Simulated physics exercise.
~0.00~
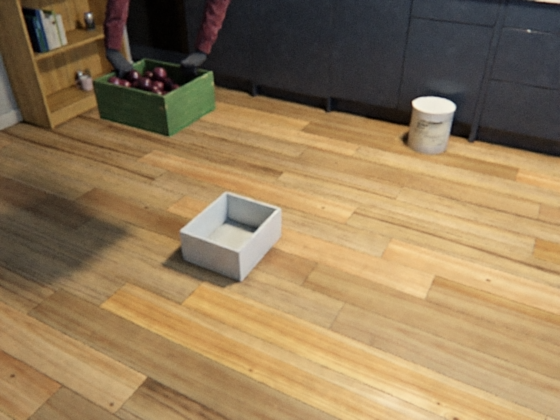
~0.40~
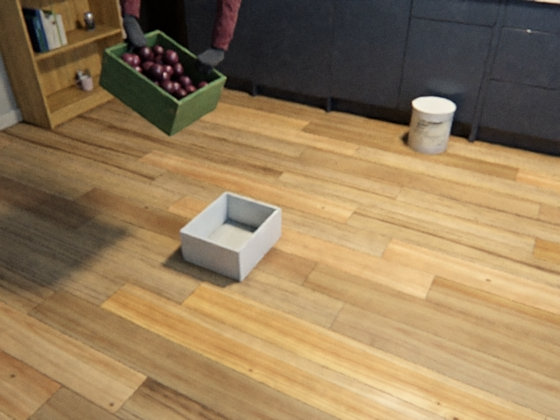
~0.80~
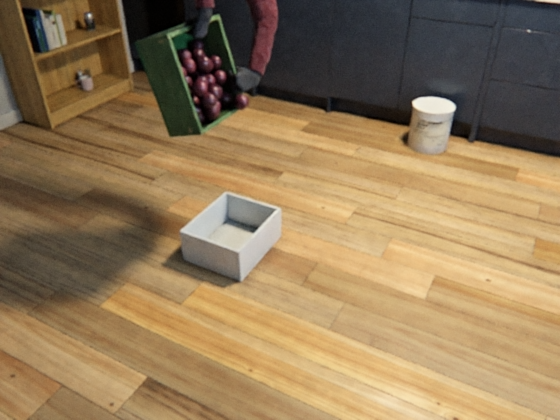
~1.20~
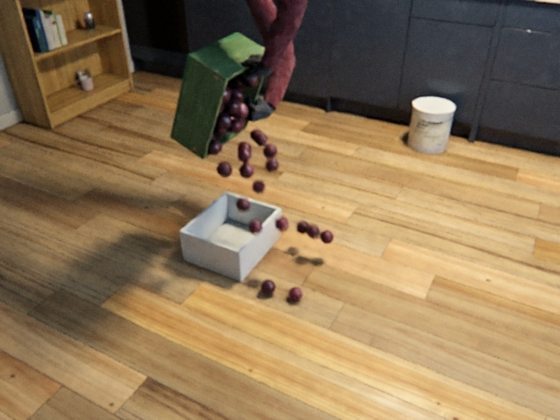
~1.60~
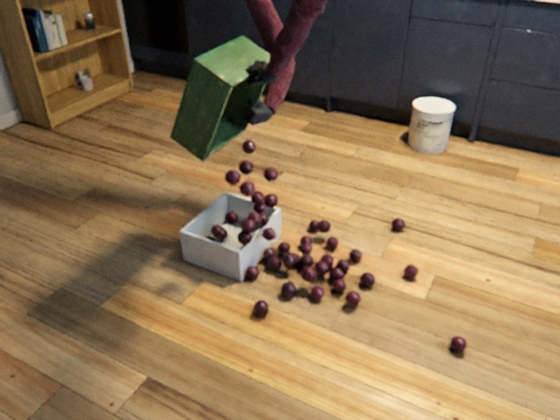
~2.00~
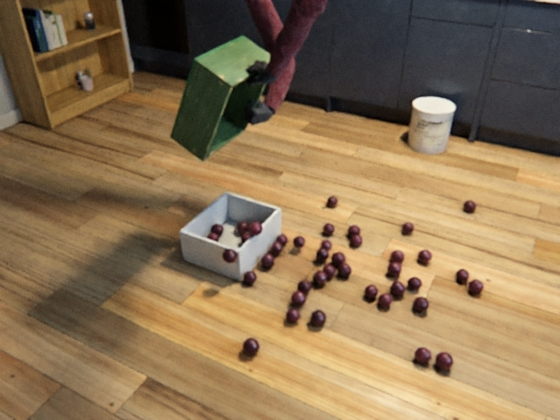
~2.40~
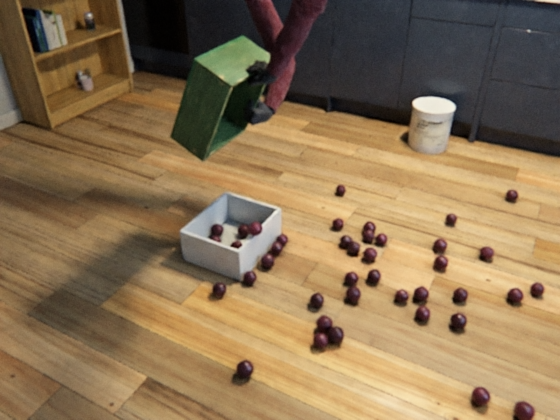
The clip shows gloved hands lifting a green box of red onions and tipping it above a white basket on a wooden floor. The onions tumble out, a few landing in the basket while most scatter and roll rightward across the floor, leaving the tilted box empty.
